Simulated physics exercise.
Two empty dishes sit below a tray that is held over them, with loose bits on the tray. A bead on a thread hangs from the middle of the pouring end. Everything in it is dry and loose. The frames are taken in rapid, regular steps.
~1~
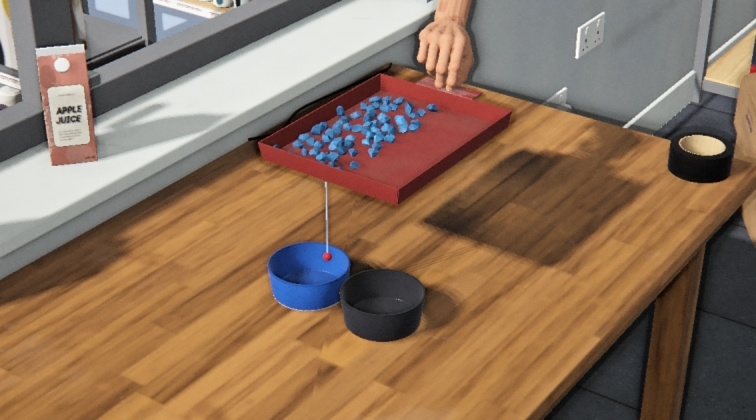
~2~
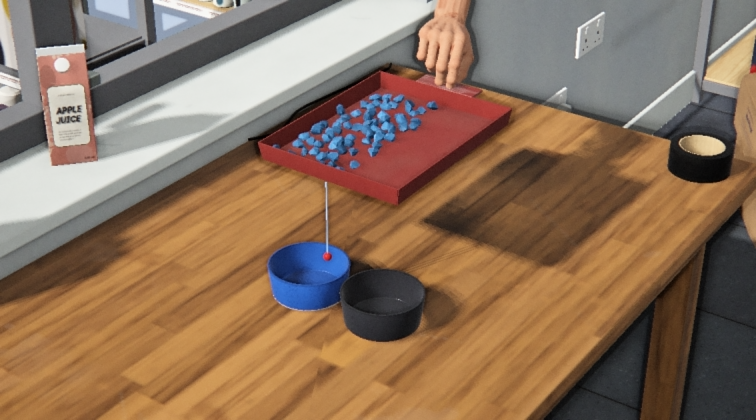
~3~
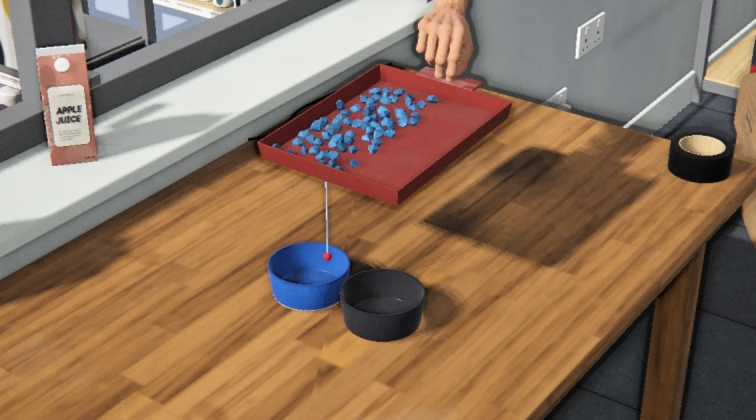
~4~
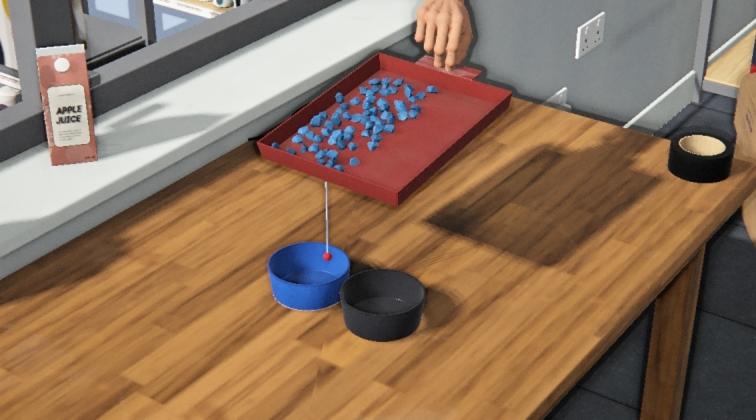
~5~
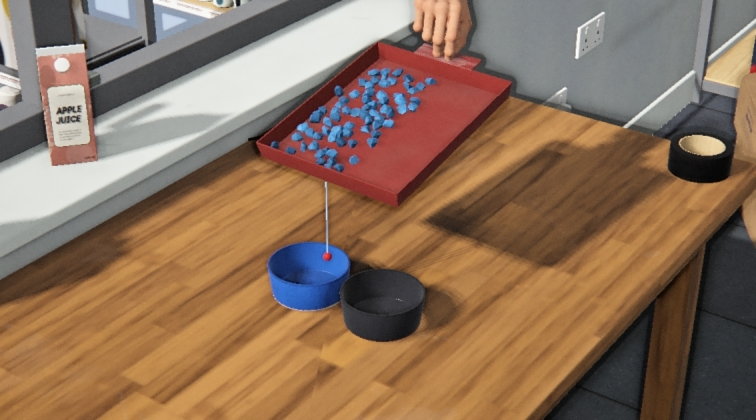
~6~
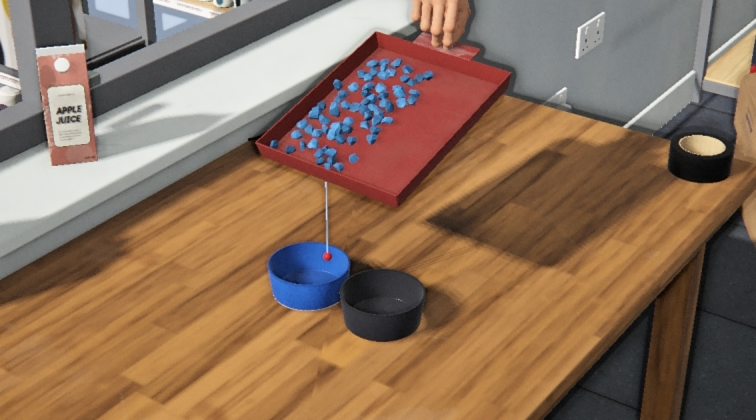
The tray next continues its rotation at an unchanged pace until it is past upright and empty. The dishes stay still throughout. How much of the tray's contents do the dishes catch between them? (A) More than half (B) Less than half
The answer is B.
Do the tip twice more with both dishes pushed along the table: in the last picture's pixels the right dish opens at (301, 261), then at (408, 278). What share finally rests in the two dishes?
10 and 0 in a hundred.
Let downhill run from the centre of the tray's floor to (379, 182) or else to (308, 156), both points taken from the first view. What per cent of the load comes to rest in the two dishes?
Lab note: Case 1 near 90 %, case 2 near 20 %.
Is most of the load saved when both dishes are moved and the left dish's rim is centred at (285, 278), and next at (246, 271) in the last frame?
First try: A majority; second try: A majority.
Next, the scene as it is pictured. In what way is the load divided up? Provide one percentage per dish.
The left dish gets close to 10 per cent and the right dish close to 30 per cent.
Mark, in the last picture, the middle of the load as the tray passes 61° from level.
Somewhere around pixel (326, 159) in the last picture.
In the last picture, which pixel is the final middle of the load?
Around (318, 328).
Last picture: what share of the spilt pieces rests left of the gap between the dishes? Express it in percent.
Left portion: Around 90 %.
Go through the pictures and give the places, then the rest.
In the first picture, corners of the pouring end at (263, 142) and (397, 187), level; middle of the load at (366, 132), aquarium stones; left dish at (284, 293); right dish at (358, 323); bead on its thread at (328, 257).
In the second picture, corners of the pouring end at (262, 142) and (397, 187), level; middle of the load at (366, 130).
In the third picture, corners of the pouring end at (262, 142) and (397, 188), tipped barely, lowest at the right corner; middle of the load at (366, 127).
In the fourth picture, corners of the pouring end at (261, 142) and (396, 190), tipped a little, lowest at the right corner; middle of the load at (366, 121).
In the fifth picture, corners of the pouring end at (261, 142) and (396, 191), tipped a little, lowest at the right corner; middle of the load at (365, 116).
In the sixth picture, corners of the pouring end at (260, 142) and (395, 193), tipped a little, lowest at the right corner; middle of the load at (364, 111); left dish at (284, 293); right dish at (358, 323).
Soon, tray tipped steeply; nearly all on the tray; a stray few in the air.
A while on, tray tipped past a quarter turn; about half on the tray; a small part in the right dish; a stray few in the left dish; a small part outside both; about a quarter in the air.
Towards the end, tray tipped past a quarter turn; about a third in the right dish; a small part in the left dish; about two thirds outside both.
Finally, tray tipped past a quarter turn; about a third in the right dish; a small part in the left dish; about two thirds outside both.
